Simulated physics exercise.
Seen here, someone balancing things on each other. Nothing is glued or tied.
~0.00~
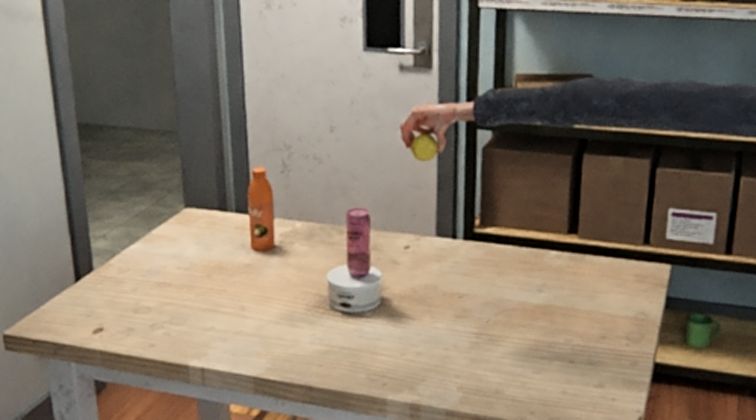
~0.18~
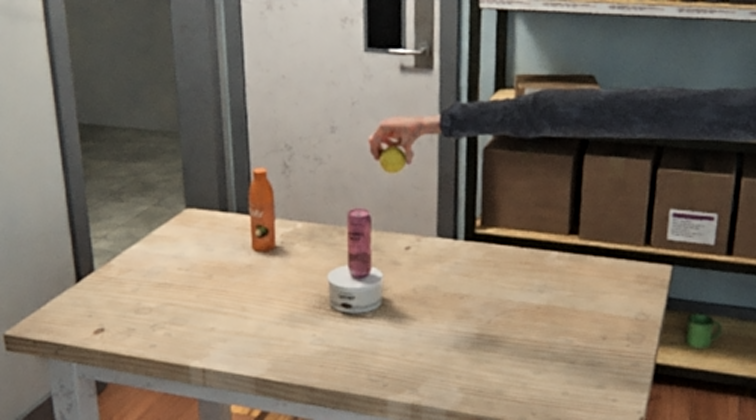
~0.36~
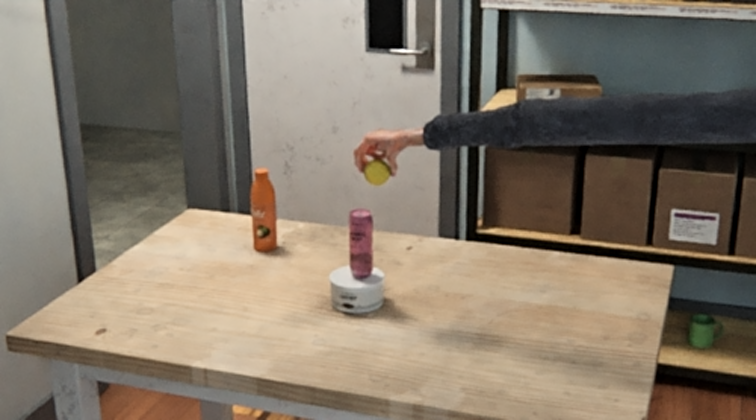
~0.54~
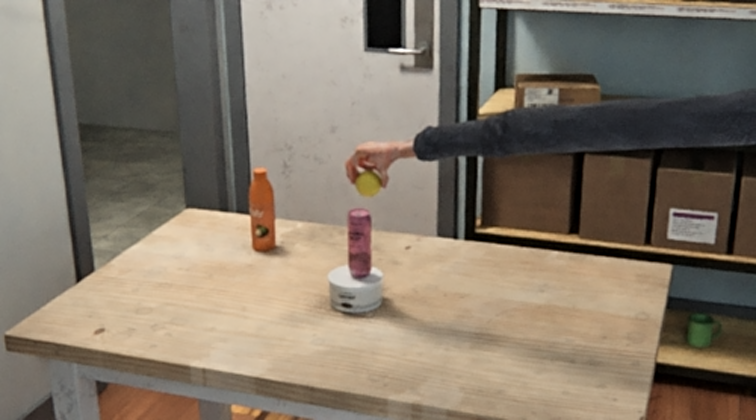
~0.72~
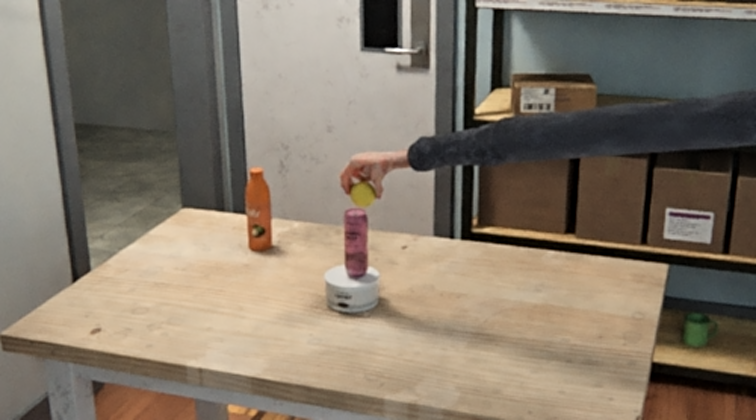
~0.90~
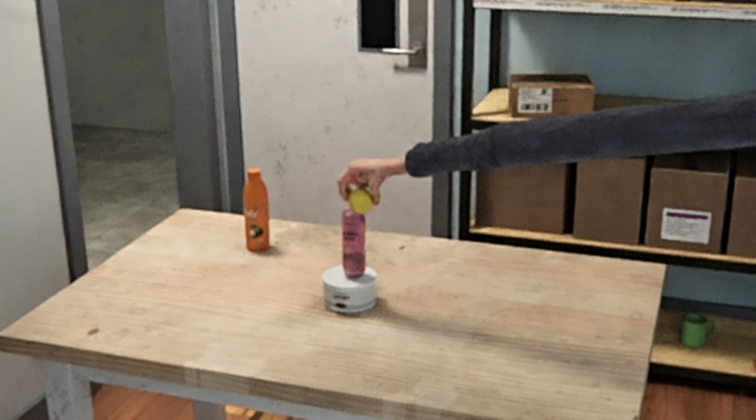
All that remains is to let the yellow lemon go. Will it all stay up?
Outcome: The pile holds.
Around 1.40 s, nothing moves.
Around 2.20 s, yellow lemon resting near (361, 201).
Finally (4.0 s), all 4 still in place. Final places as the last picture's camera would see them, yellow lemon near (361, 201). The pile keeps its balance.
